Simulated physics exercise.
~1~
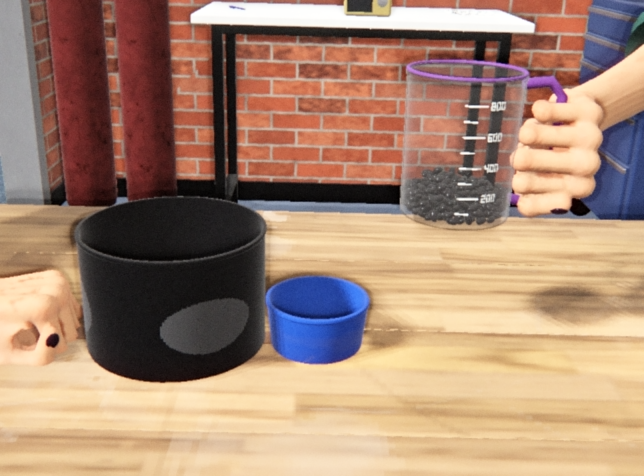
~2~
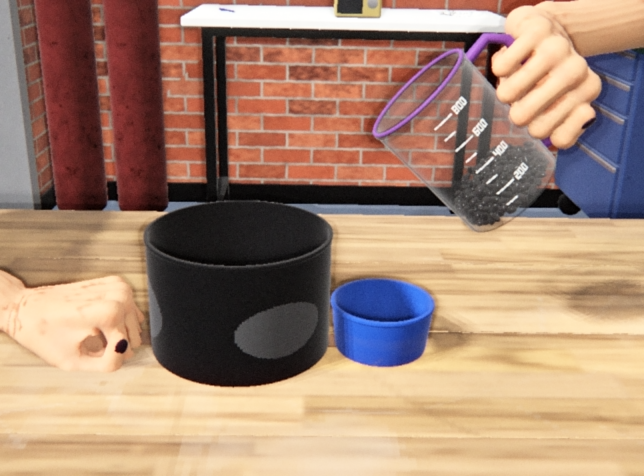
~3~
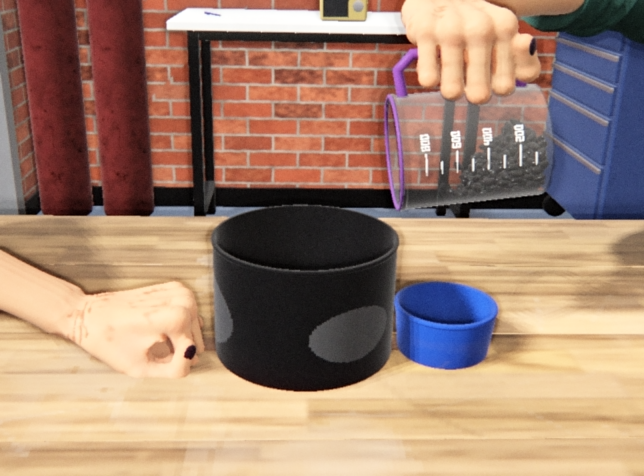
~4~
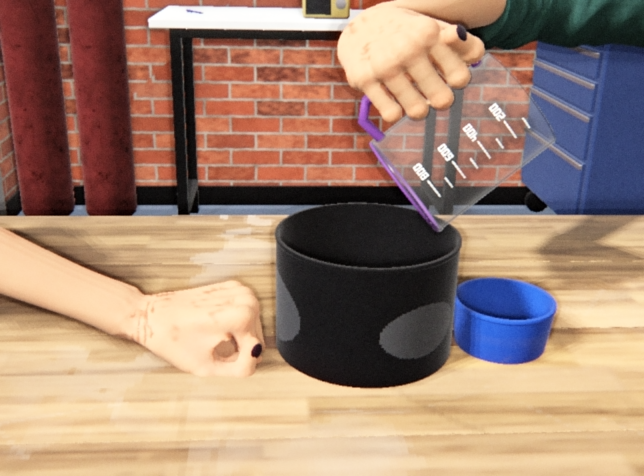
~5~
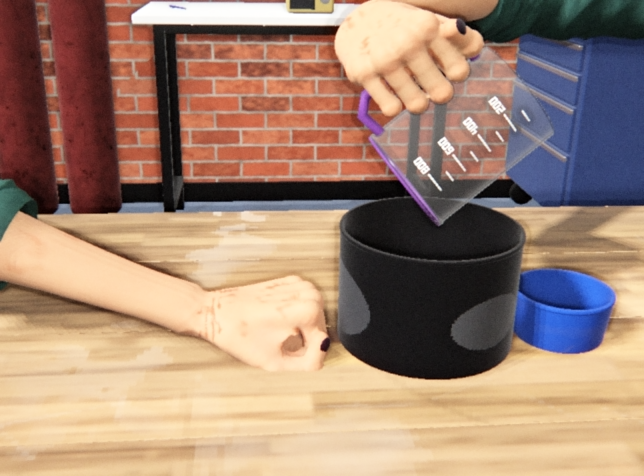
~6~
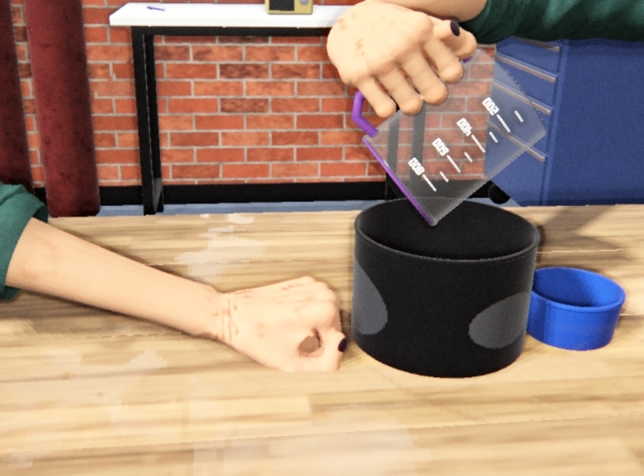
A hand lifted a clear jug of small black beans beside a black pot and a joined blue dish, then tipped it steadily until the beans emptied into the pot, and held the empty jug upside down over it.
